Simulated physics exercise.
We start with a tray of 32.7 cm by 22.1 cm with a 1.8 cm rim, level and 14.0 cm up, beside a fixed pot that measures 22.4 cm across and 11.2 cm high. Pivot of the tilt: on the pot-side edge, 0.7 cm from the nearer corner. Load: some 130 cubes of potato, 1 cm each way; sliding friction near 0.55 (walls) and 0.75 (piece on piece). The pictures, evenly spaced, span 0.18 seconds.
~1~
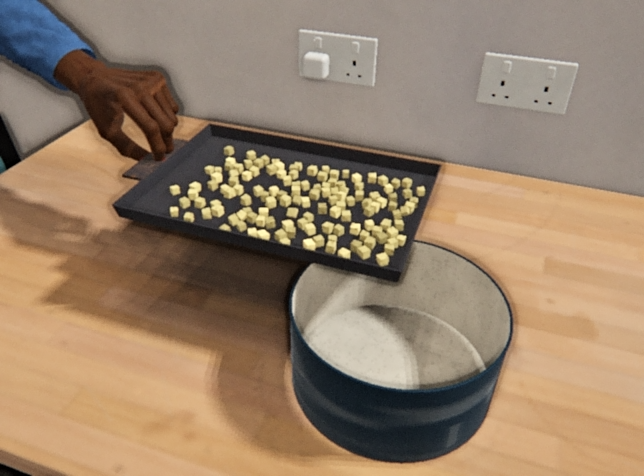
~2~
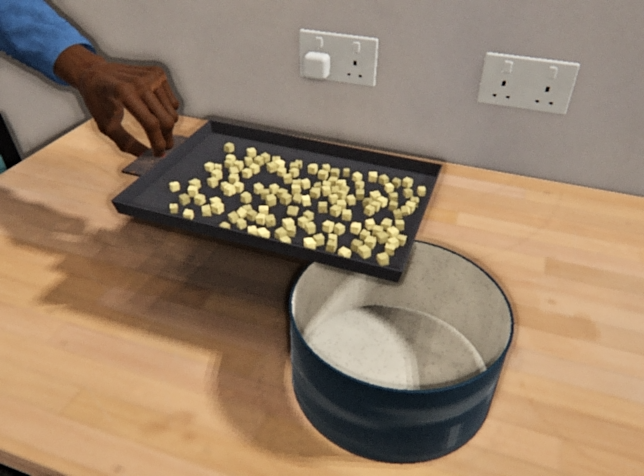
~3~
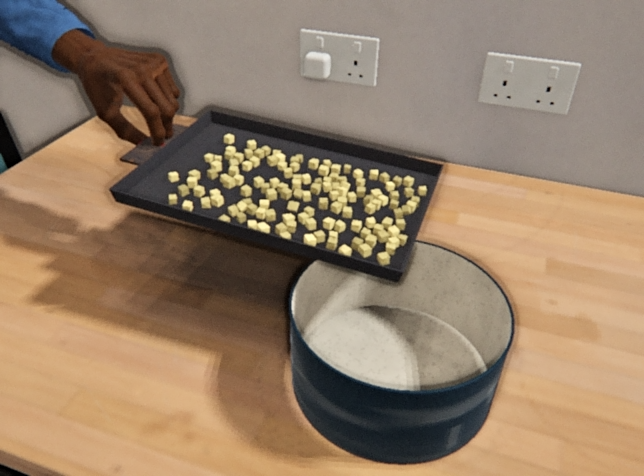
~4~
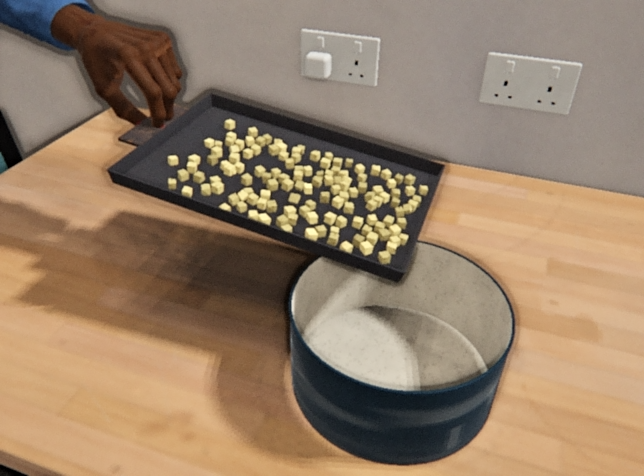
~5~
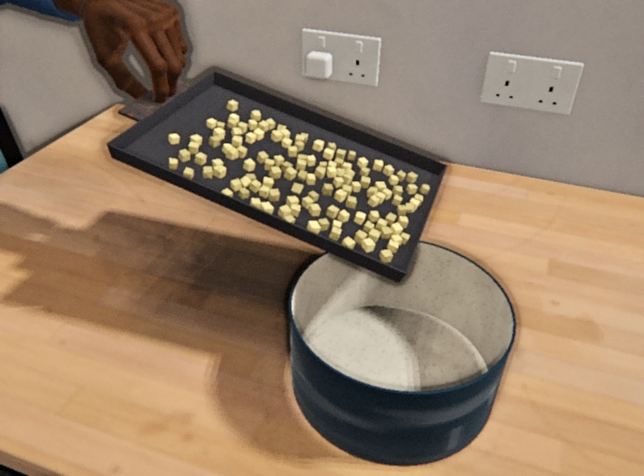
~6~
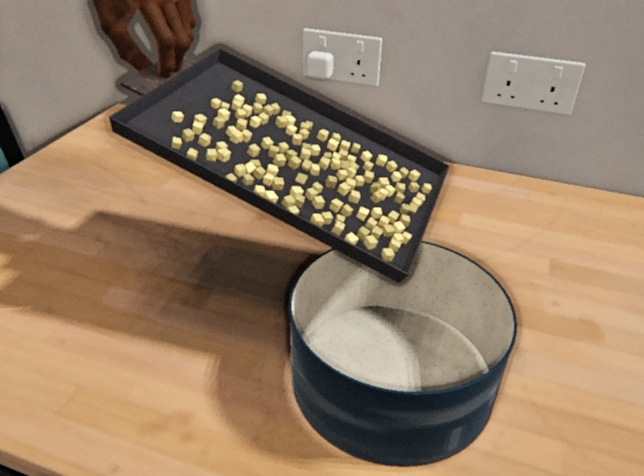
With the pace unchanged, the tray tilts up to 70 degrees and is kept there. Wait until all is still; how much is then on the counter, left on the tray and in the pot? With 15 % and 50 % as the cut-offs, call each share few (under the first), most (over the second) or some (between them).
My estimate: Counter: Some, left on the tray: Some, pot: Some.
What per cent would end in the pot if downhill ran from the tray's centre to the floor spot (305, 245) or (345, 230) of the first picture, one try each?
That would be close to 60 per cent, then close to 75 per cent.
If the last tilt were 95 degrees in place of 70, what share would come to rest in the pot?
In that case, near 50 percent.
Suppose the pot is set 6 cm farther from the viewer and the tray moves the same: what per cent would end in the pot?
About 60 %.
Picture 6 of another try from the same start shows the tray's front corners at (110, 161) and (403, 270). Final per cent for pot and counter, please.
Pot 55; counter 5.
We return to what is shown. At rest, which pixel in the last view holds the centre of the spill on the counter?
Around (576, 318).
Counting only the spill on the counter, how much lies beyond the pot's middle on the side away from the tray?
Some 100 per cent of the spill lies beyond the centre.
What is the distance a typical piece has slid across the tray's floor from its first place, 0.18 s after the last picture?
Roughly 0 cm.
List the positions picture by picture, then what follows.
Tray tilt 0 degrees, front corners at (116, 204) and (399, 268); middle of the pieces at (306, 202); pot at (400, 302), in the first frame.
Tray tilt 1 degrees, front corners at (116, 199) and (399, 268); middle of the pieces at (306, 200), in the second frame.
Tray tilt 3 degrees, front corners at (114, 188) and (400, 269), lowest corner right front; middle of the pieces at (307, 196), in the third frame.
Tray tilt 8 degrees, front corners at (112, 169) and (402, 269), lowest corner right front; middle of the pieces at (308, 189), in the fourth frame.
Tray tilt 13 degrees, front corners at (112, 143) and (404, 270), lowest corner right front; middle of the pieces at (311, 179), in the fifth frame.
Tray tilt 19 degrees, front corners at (115, 117) and (406, 270), lowest corner right front; middle of the pieces at (315, 170); pot at (401, 303), in the sixth frame.
Then, 0.18 s after the last picture, tilt 46 degrees; the tray holds 100 %, the pot 0 %.
Then, 0.29 s after the last picture, tilt 64 degrees; the tray holds 100 %, the pot 0 %.
Then, 0.55 s after the last picture, tilt 70 degrees; the tray holds 30 %, the pot 35 %.
In the end, counter 35 %, tray 30 %, pot 35 %.
